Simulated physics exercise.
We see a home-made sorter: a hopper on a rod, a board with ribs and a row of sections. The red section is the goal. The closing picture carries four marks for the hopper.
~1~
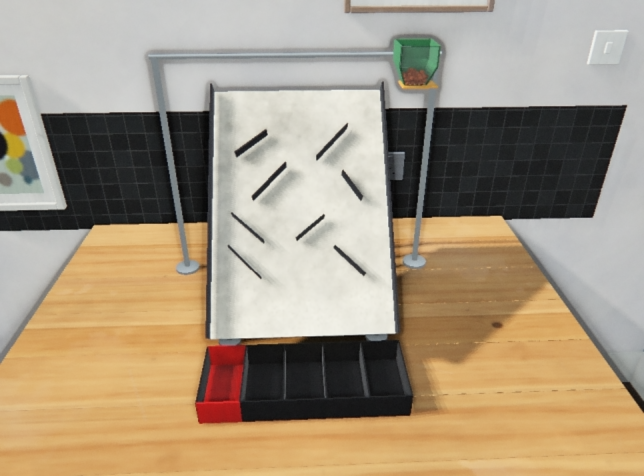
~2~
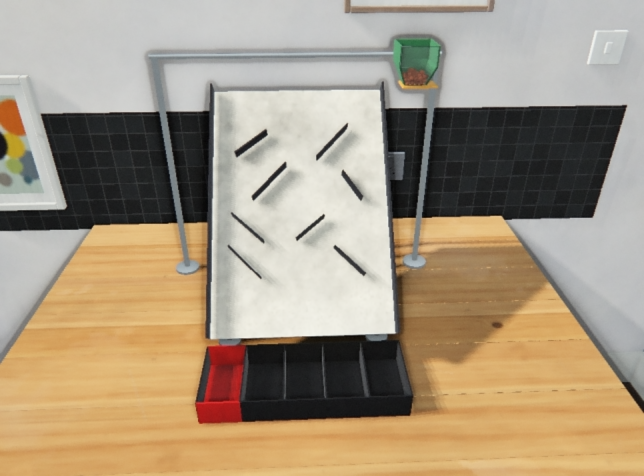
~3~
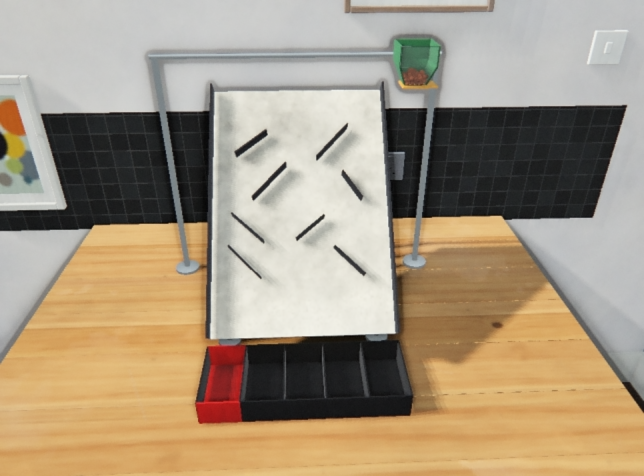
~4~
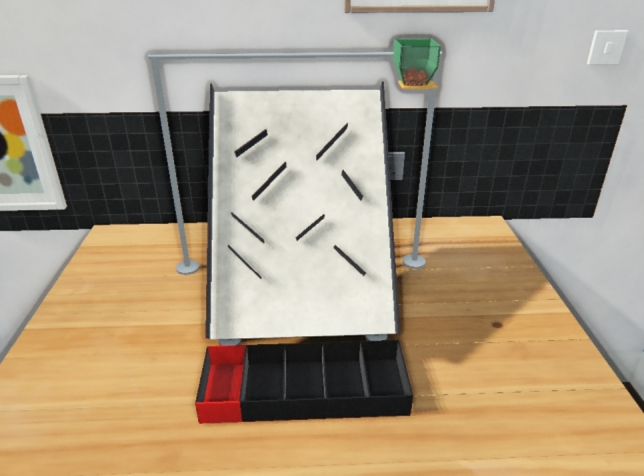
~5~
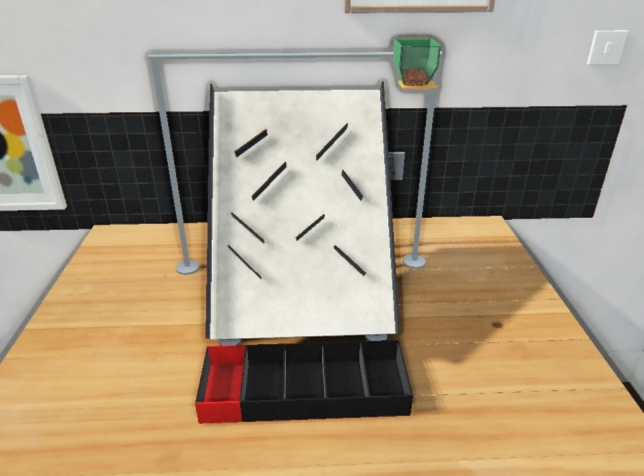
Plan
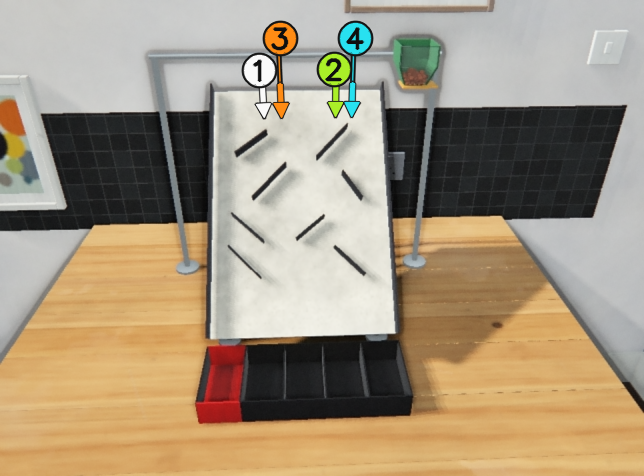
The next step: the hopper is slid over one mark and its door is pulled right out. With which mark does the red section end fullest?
1 beats the others.
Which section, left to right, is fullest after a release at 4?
The fifth from the left.
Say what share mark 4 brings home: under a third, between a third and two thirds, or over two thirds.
Mark 4 gives under a third.
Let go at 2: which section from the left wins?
The second from the left.
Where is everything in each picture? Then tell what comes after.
The first frame shows hopper (414, 74), clay pellets, door shut.
The second frame shows ribs (235, 152) to (266, 129), (317, 156) to (348, 123), (252, 197) to (286, 162).
The third frame shows ribs (343, 170) to (363, 197), (231, 212) to (263, 240), (296, 238) to (325, 214).
The fourth frame shows ribs (228, 245) to (260, 277), (335, 245) to (366, 274).
The fifth frame shows red section (219, 411), number 1 of 5 from the left.
On the marked copy, mark 1 meets the board at (263, 112); mark 2 meets the board at (335, 111); mark 3 meets the board at (281, 112); mark 4 meets the board at (351, 111).
If 1 is chosen, roughly two thirds in the red section, roughly a third in other sections, just a few outside the box.
If 2 is chosen, not one piece in the red section, almost all in other sections, about a tenth outside the box.
If 3 is chosen, about a tenth in the red section, the larger part in other sections, about a tenth outside the box.
If 4 is chosen, not one piece in the red section, almost all in other sections, just a few outside the box.
